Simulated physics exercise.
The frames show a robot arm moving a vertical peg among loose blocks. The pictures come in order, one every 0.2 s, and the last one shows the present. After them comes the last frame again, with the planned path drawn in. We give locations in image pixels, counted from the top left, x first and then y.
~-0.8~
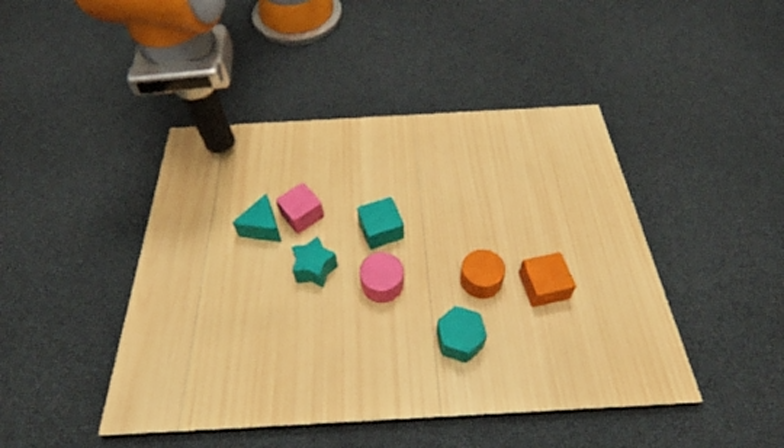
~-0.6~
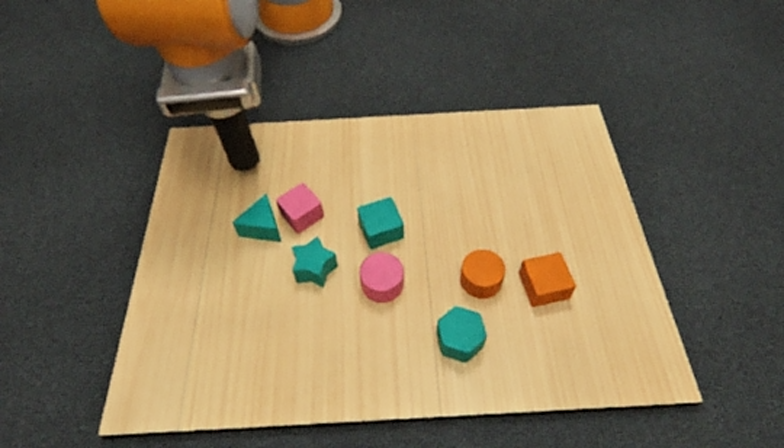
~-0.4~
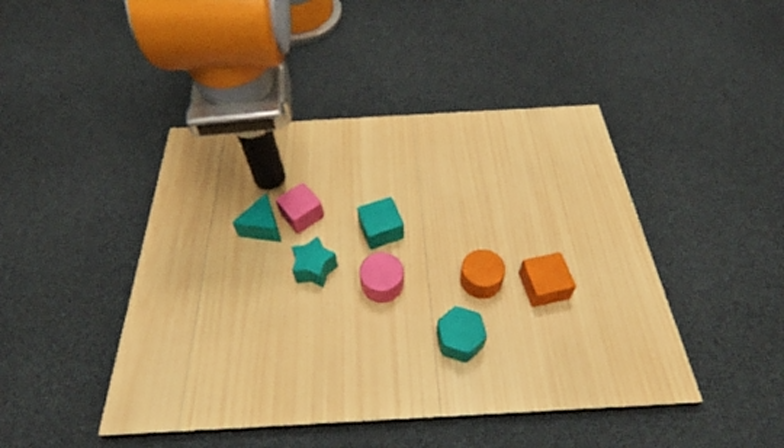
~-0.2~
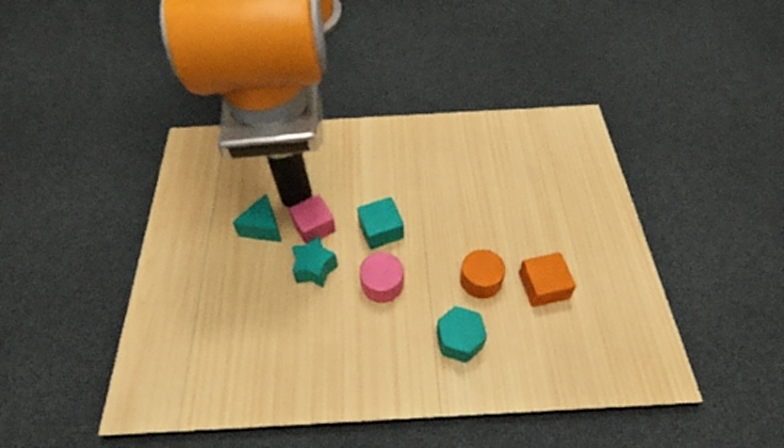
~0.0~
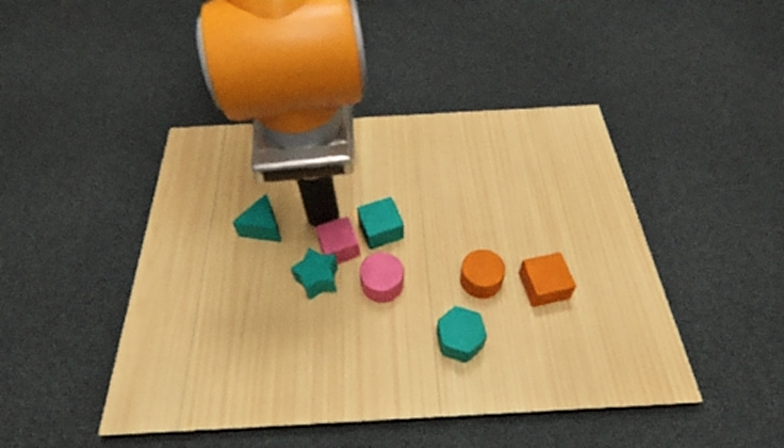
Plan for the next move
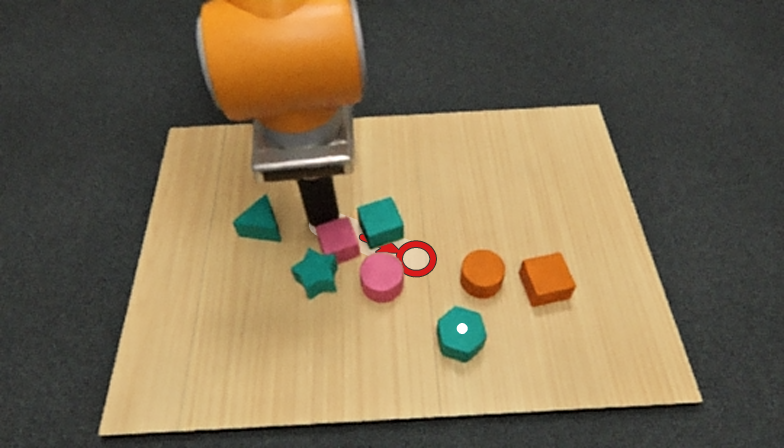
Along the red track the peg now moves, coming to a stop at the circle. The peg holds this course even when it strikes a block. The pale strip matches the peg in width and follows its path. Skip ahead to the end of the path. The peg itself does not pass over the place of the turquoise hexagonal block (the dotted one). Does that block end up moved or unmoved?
At the moment the path ends, the turquoise hexagonal block still stands where it did.
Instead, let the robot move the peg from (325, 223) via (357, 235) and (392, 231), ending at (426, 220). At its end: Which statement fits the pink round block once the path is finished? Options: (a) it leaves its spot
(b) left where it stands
My answer is option a.
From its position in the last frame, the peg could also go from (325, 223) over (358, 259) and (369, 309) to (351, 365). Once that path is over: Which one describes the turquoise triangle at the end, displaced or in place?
It keeps its spot.
The drawn path runs in a line from (325, 223) to (416, 259); the dot is on the turquoise hexagonal block.
What follows on the original path. One third of the way, peg at (354, 227); pink four-sided block at (355, 252), turned 30° clockwise; turquoise four-sided block at (390, 217); pink round block at (387, 279).
Two thirds of the way, peg at (385, 239); pink four-sided block at (358, 257), turned 45° clockwise; turquoise four-sided block at (418, 219), turned 20° anticlockwise; pink round block at (388, 283).
At the end, peg at (416, 251); pink four-sided block at (358, 257), turned 45° clockwise; turquoise four-sided block at (432, 217), turned 40° anticlockwise; pink round block at (388, 283); turquoise hexagonal block not moved.
